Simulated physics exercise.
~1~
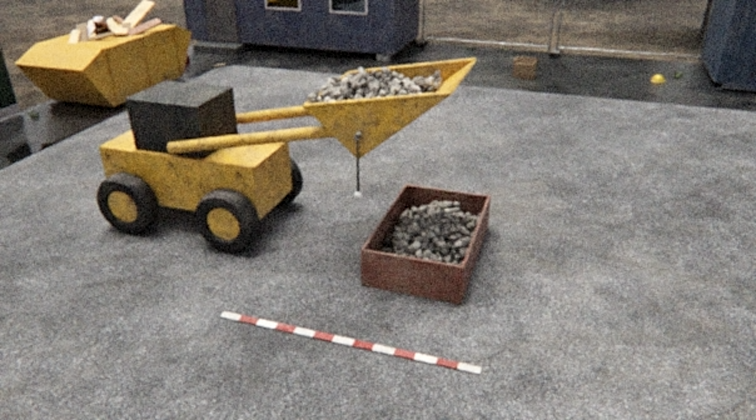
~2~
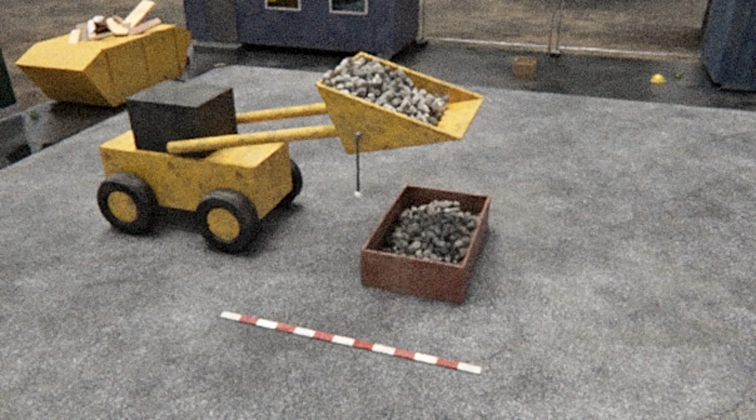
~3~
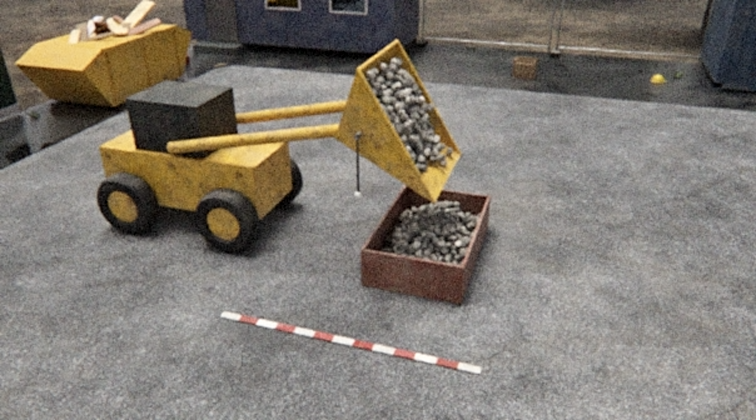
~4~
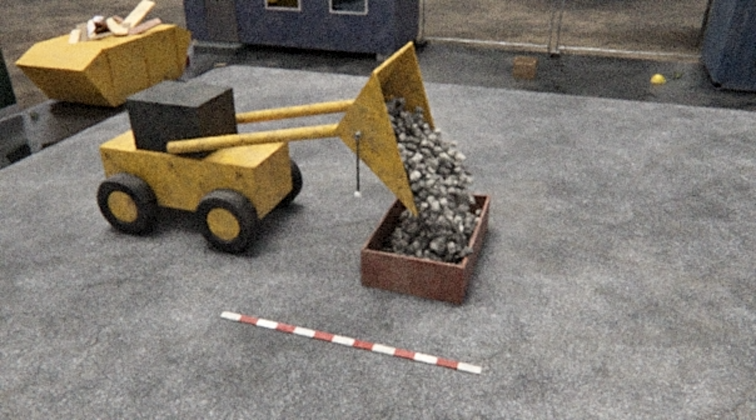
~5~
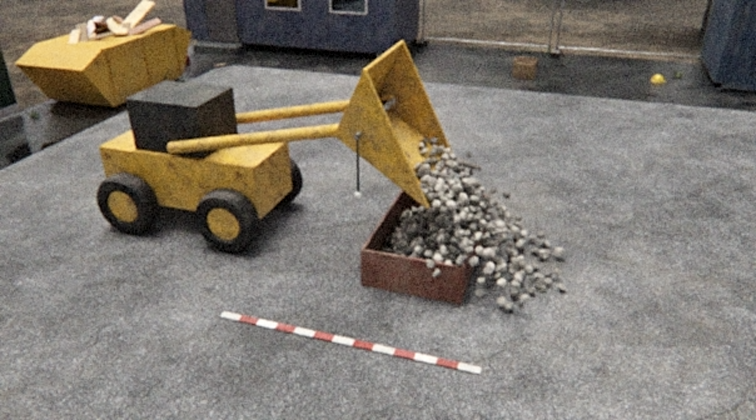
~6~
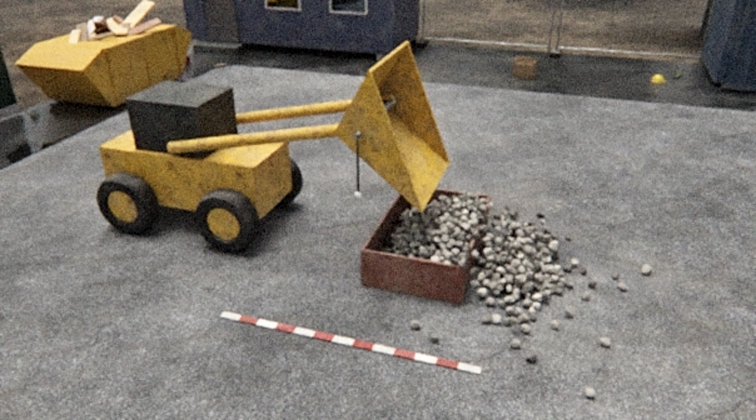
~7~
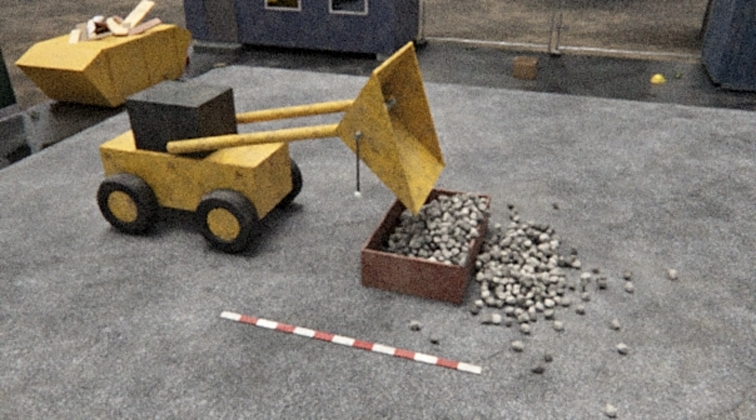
To begin with, a yellow loader holds a bucket heaped with grey stones above a reddish-brown bin already partly filled with similar stones, behind a red and white striped strip on the grey floor. The bucket tips forward, first slightly, then steeply, while its load stays inside. Tilting further, it sends the stones pouring into the bin. The bucket rocks back a little and forward again as stones spill over the right side and scatter. Finally, the emptied bucket hangs steeply tilted over the fuller bin, with a loose pile lying beside it.
